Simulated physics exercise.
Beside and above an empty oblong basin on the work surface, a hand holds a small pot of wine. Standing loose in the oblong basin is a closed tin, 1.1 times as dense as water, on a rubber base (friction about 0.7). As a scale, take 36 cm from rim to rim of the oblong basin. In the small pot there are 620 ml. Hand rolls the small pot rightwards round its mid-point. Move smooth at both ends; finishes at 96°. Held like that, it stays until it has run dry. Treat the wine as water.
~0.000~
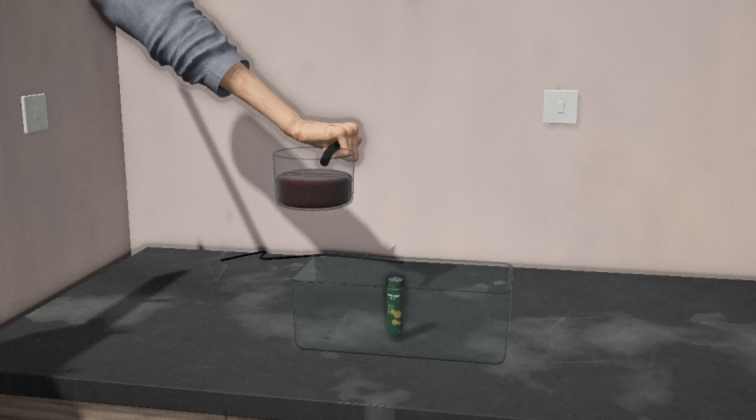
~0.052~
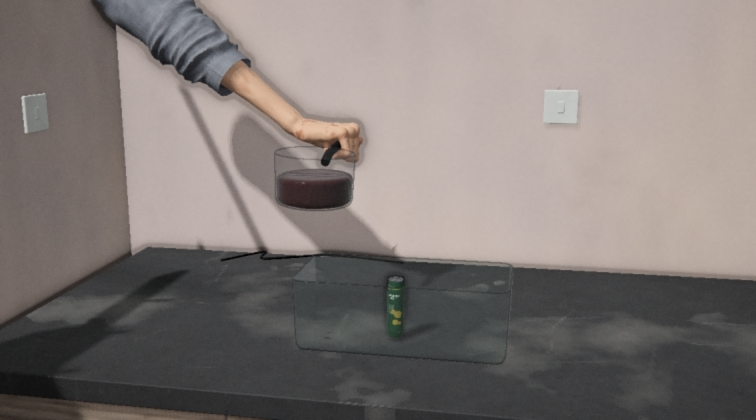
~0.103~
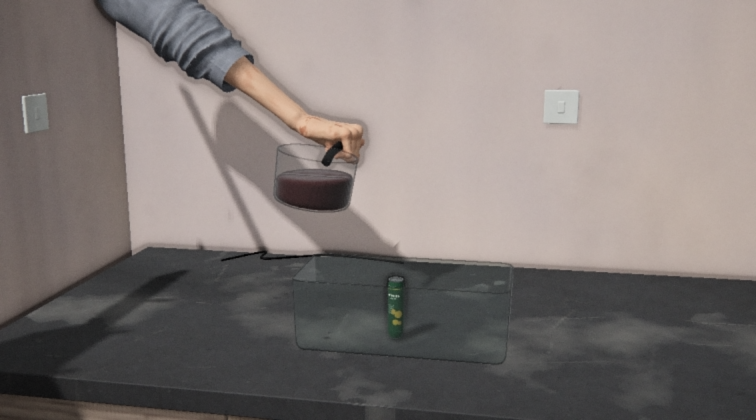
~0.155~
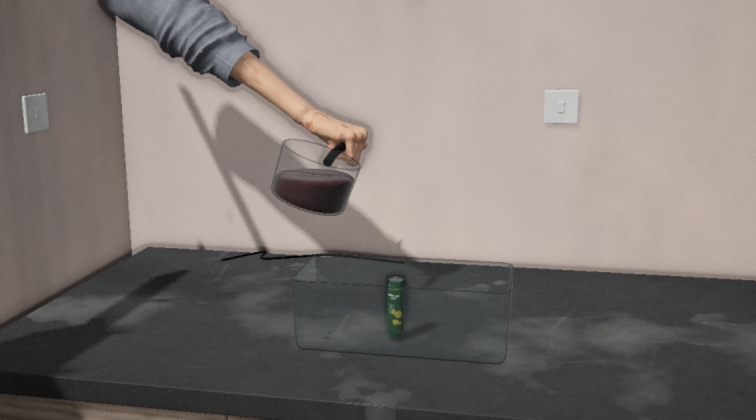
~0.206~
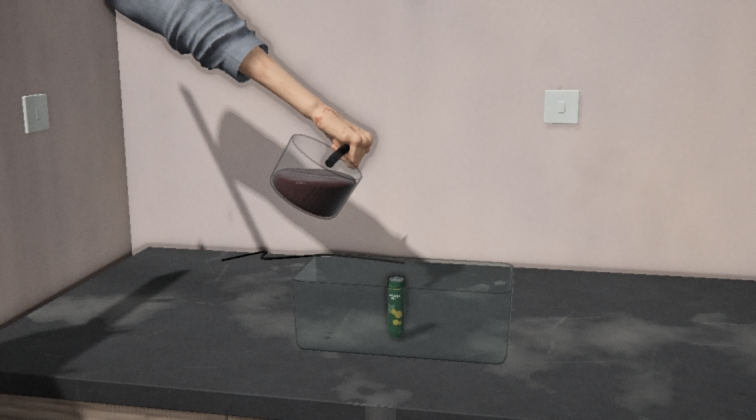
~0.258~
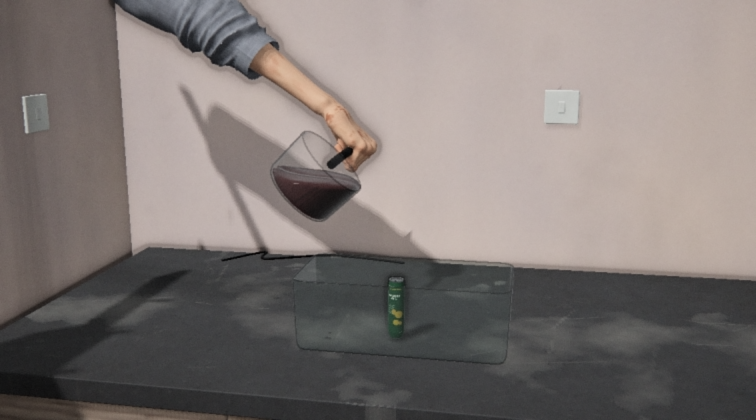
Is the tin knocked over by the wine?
Yes.
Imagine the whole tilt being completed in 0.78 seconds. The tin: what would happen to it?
Outcome - the tin comes down.
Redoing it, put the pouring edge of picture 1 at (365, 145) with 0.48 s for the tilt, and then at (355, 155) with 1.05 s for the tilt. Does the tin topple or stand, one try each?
Try 1: Still standing; try 2: Tipped over.
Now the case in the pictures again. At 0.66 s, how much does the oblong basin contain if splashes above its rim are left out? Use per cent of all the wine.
The fraction sits near 70 in a hundred.
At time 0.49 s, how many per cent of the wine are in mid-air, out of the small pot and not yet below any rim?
Around 44 percent.
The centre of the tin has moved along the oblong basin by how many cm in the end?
The middle of the tin ends some 8.5 cm along the basin.
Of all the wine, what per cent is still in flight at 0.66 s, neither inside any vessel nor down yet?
In-air share: About 12 %.
After 0.49 s the tilt is 95° and 41 per cent is still to pour; the tin stands where it began.
After 0.66 s the tilt is 96° and 17 per cent is still to pour; the tin leans 18°.
After 0.84 s the tilt is 96° and 6 per cent is still to pour; the tin lies on its side.
After 1.03 s the tilt is 96° and 2 per cent is still to pour; the tin lies on its side.
In the end the tin lies on its side.
